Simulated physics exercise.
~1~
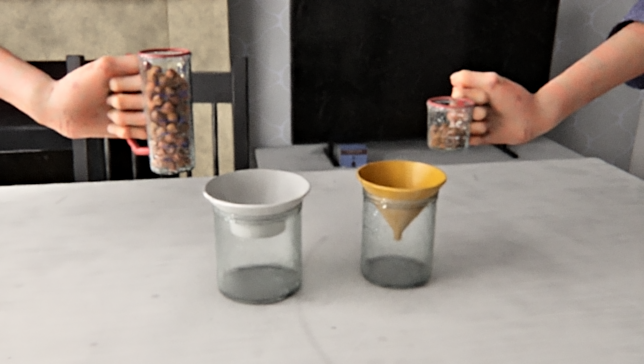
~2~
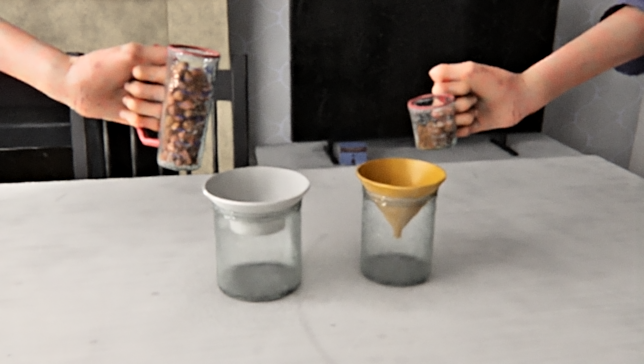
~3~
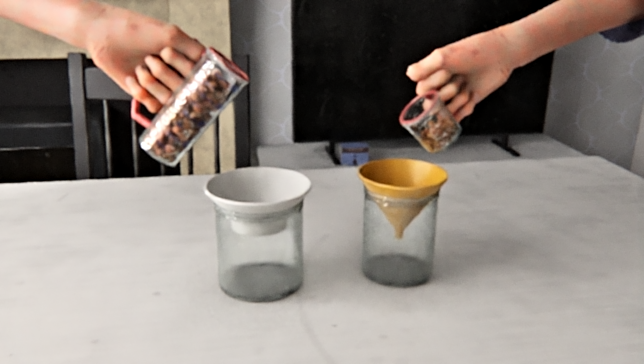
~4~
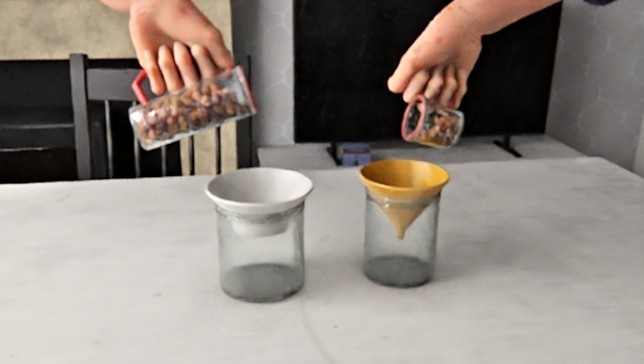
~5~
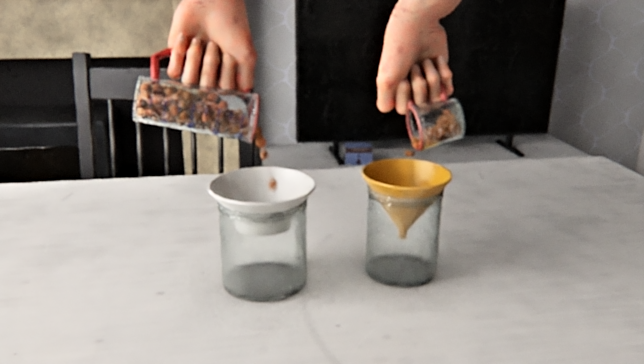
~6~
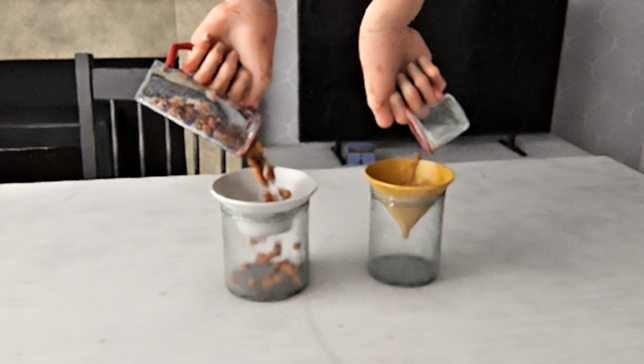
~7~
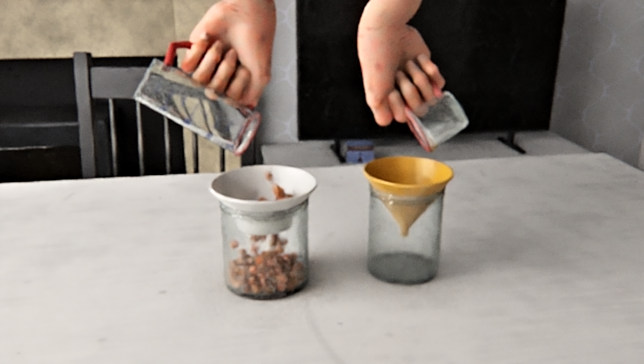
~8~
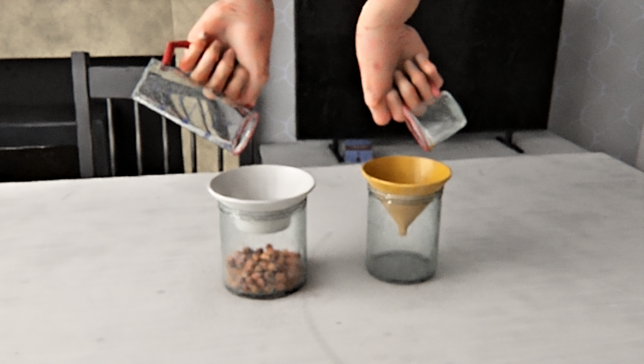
Two glass jars topped with funnels, a white one on the left and a yellow one on the right, stand on a pale table, seen from the front and slightly above. A hand reaches in from each side, holding a clear cup of small brown pieces, the left cup larger and fuller. Both hands move inward and tip their cups over the funnels. The left pieces tumble through the white funnel and gather in a heap in its jar. The right cup empties too, but its contents stay stuck in the yellow funnel, leaving that jar empty.
